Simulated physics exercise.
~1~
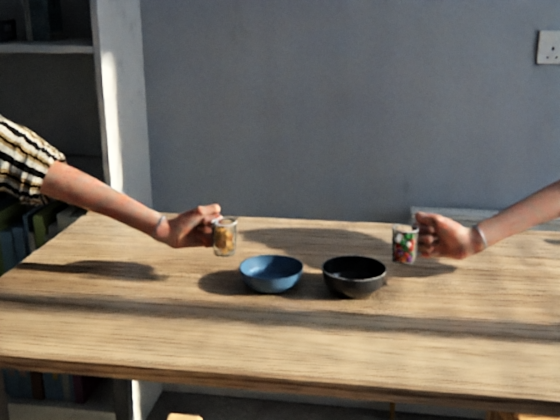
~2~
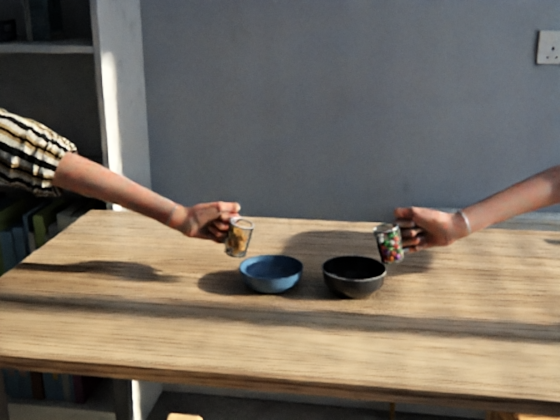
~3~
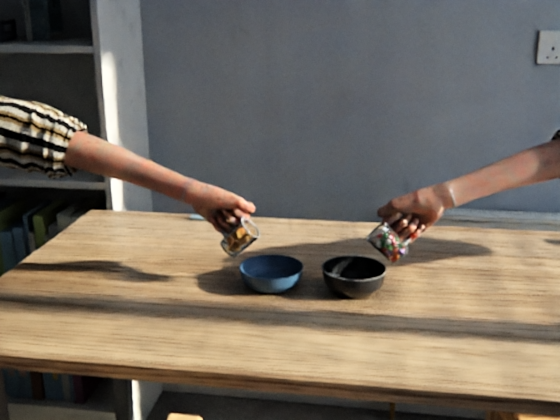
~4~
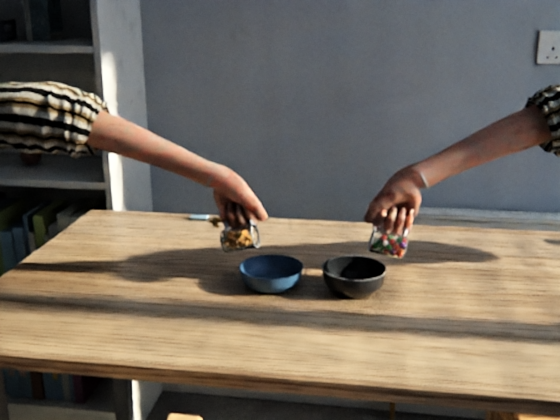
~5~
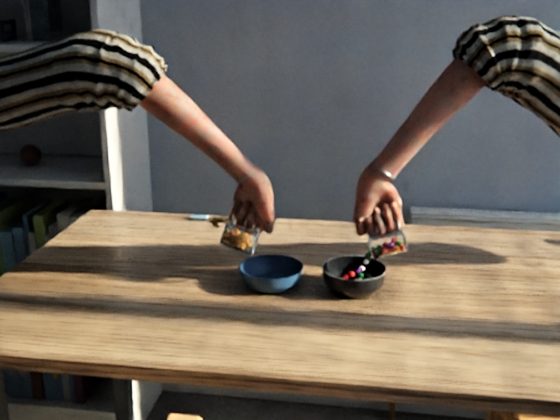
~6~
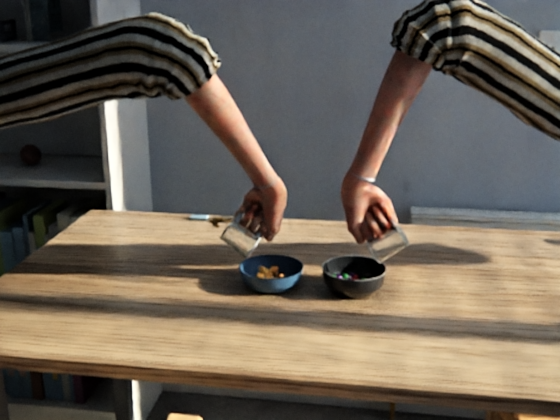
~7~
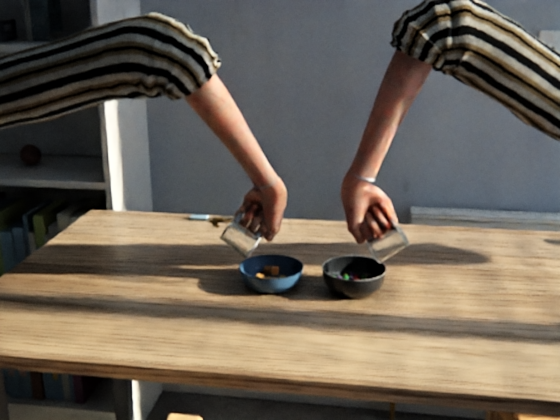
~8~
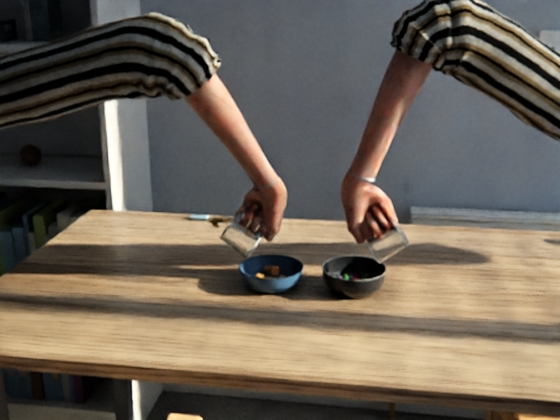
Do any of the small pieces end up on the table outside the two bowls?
No, the blue bowl on the left catches all of its pieces, and the black bowl on the right catches all of its pieces too.
